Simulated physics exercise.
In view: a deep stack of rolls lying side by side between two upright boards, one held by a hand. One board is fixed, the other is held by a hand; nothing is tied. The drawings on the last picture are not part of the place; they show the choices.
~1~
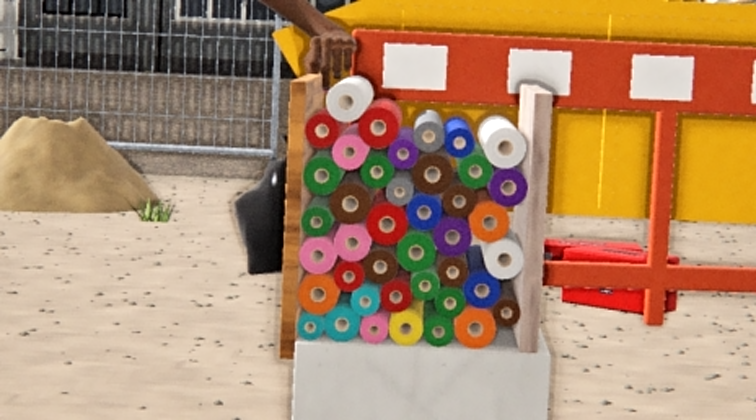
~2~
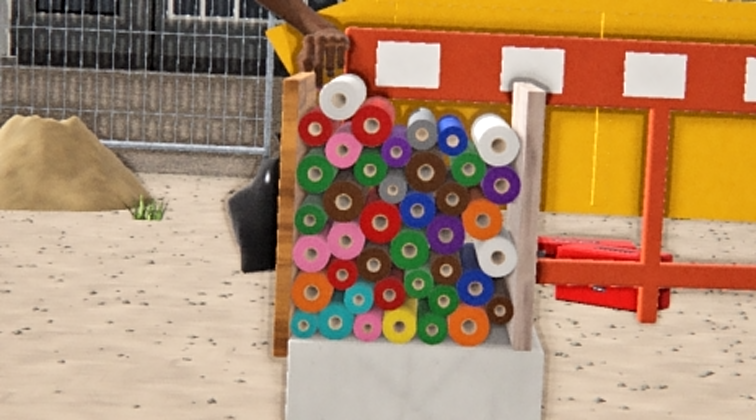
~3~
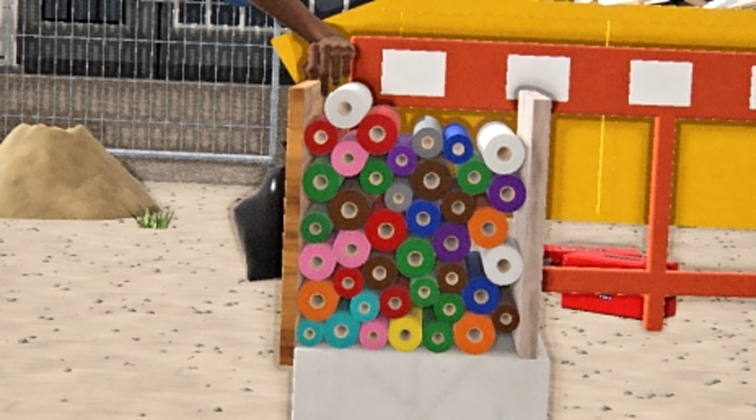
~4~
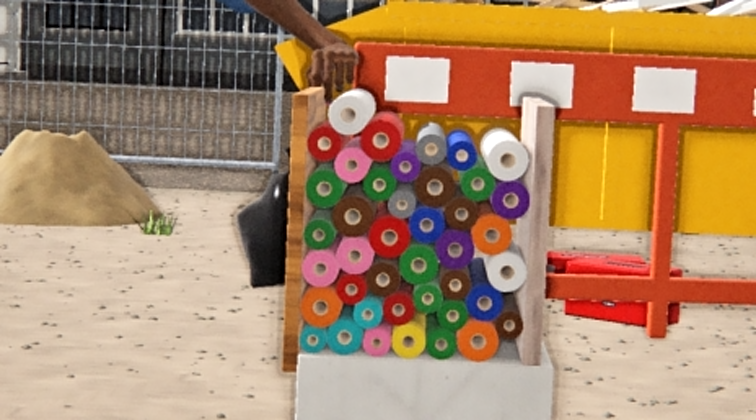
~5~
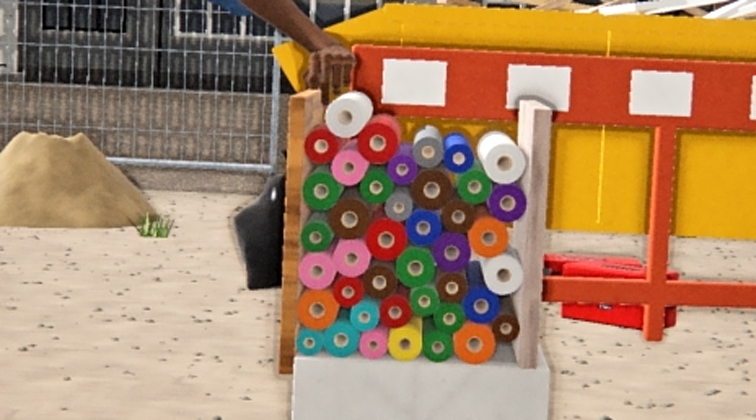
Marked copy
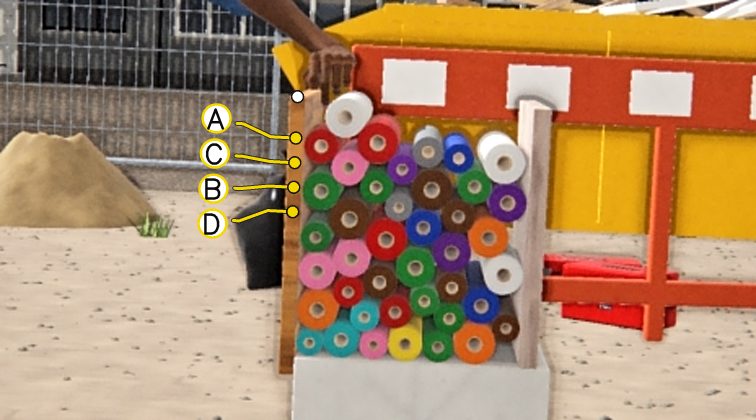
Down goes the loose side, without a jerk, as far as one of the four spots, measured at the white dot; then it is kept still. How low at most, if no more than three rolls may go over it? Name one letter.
No lower than D.
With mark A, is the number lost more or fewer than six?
At A, fewer than six.
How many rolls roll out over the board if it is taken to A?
At A the number is none.
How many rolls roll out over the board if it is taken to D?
With D, two.
On the marked copy, A at (296, 138); B at (294, 187); C at (295, 163); D at (293, 212); the white dot at (297, 97).
With D. Early on, top of the board (304, 149).
Further on, top of the board (301, 209).
At the end, top of the board (301, 212), two out over the board.
As for the rest, A none out over the board; B none out over the board; C none out over the board.
